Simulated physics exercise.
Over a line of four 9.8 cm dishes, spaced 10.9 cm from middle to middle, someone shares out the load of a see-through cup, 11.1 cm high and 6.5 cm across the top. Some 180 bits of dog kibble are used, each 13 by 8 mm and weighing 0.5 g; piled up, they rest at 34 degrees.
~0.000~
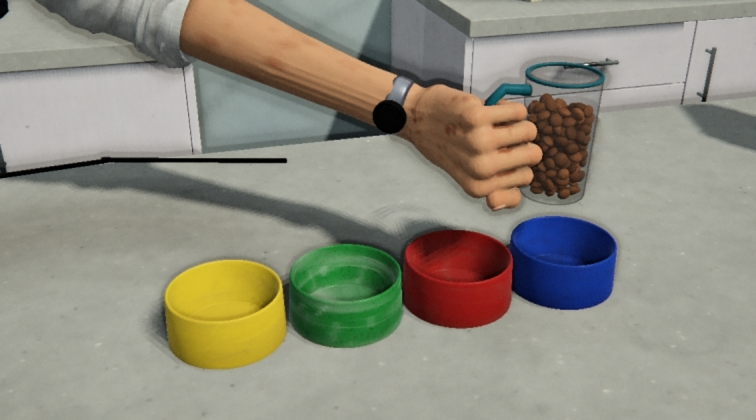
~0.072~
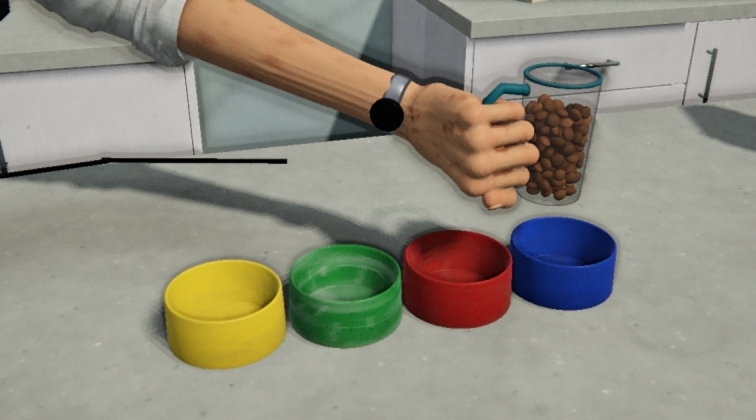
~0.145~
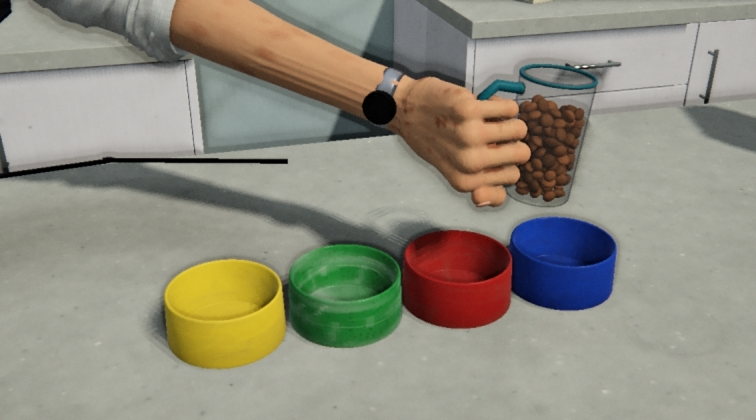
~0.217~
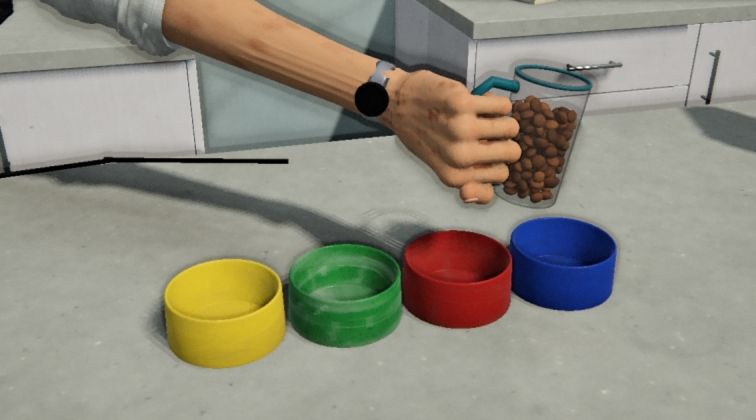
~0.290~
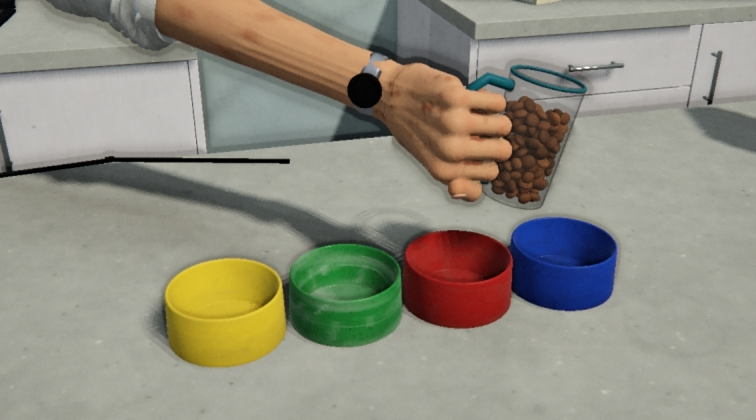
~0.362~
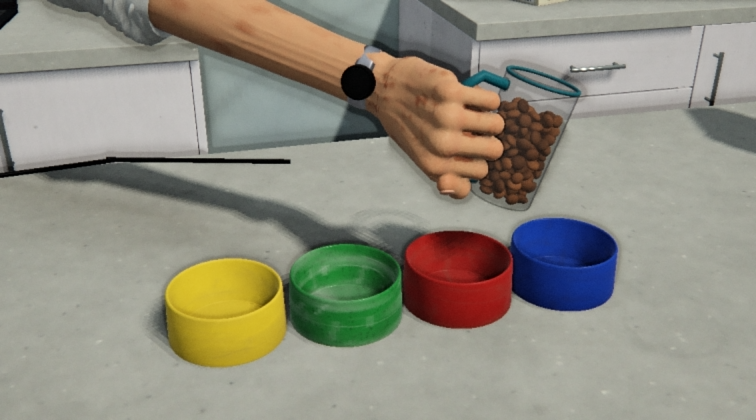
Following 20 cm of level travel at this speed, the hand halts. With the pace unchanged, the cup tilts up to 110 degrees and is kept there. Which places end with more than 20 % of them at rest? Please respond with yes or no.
Red yes, blue no, green no, yellow no, counter no.
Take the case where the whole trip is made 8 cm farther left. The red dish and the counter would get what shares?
In that case the red dish gets 0 and the counter 0.
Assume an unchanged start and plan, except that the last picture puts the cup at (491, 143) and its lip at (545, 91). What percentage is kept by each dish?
Kept per dish: Red = 70, blue = 0, green = 0, yellow = 0.
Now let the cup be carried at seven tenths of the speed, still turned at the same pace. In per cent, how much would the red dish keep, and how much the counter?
Result - red dish: 80; counter: 10.
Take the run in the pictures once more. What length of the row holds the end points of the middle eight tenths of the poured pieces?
Some 6 centimetres.
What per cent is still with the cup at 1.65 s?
About 100 percent of the load.
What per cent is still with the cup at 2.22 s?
80 per cent.
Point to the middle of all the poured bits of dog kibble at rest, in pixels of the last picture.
(450, 283).
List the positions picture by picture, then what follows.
In the first picture, cup at (558, 135), tilt 0 degrees, lip at (598, 72), moved 0.0 cm; middle of the pieces at (557, 150); blue dish at (563, 241); red dish at (458, 256); green dish at (345, 272); yellow dish at (224, 290).
In the second picture, cup at (555, 136), tilt 1 degrees, lip at (596, 73), moved 0.3 cm; middle of the pieces at (553, 151).
In the third picture, cup at (547, 137), tilt 5 degrees, lip at (592, 76), moved 1.0 cm; middle of the pieces at (545, 152).
In the fourth picture, cup at (538, 138), tilt 9 degrees, lip at (586, 80), moved 1.9 cm; middle of the pieces at (535, 153).
In the fifth picture, cup at (530, 139), tilt 13 degrees, lip at (581, 84), moved 2.8 cm; middle of the pieces at (525, 154).
In the sixth picture, cup at (521, 140), tilt 17 degrees, lip at (575, 89), moved 3.7 cm; middle of the pieces at (516, 155); blue dish at (564, 242); red dish at (459, 256); green dish at (345, 272); yellow dish at (224, 288). The cup turns about 55 degrees a second and travels 12 cm a second.
After 1.13 s, tilt 60 degrees; cup holds 100 %.
After 1.65 s, tilt 90 degrees; cup holds 100 %.
After 2.22 s, tilt 110 degrees; cup holds 80 %, red 15 %.
By 4.3 s all is still; red 80 %, blue 0 %, green 5 %, yellow 0 %, counter 5 %, cup 10 %.
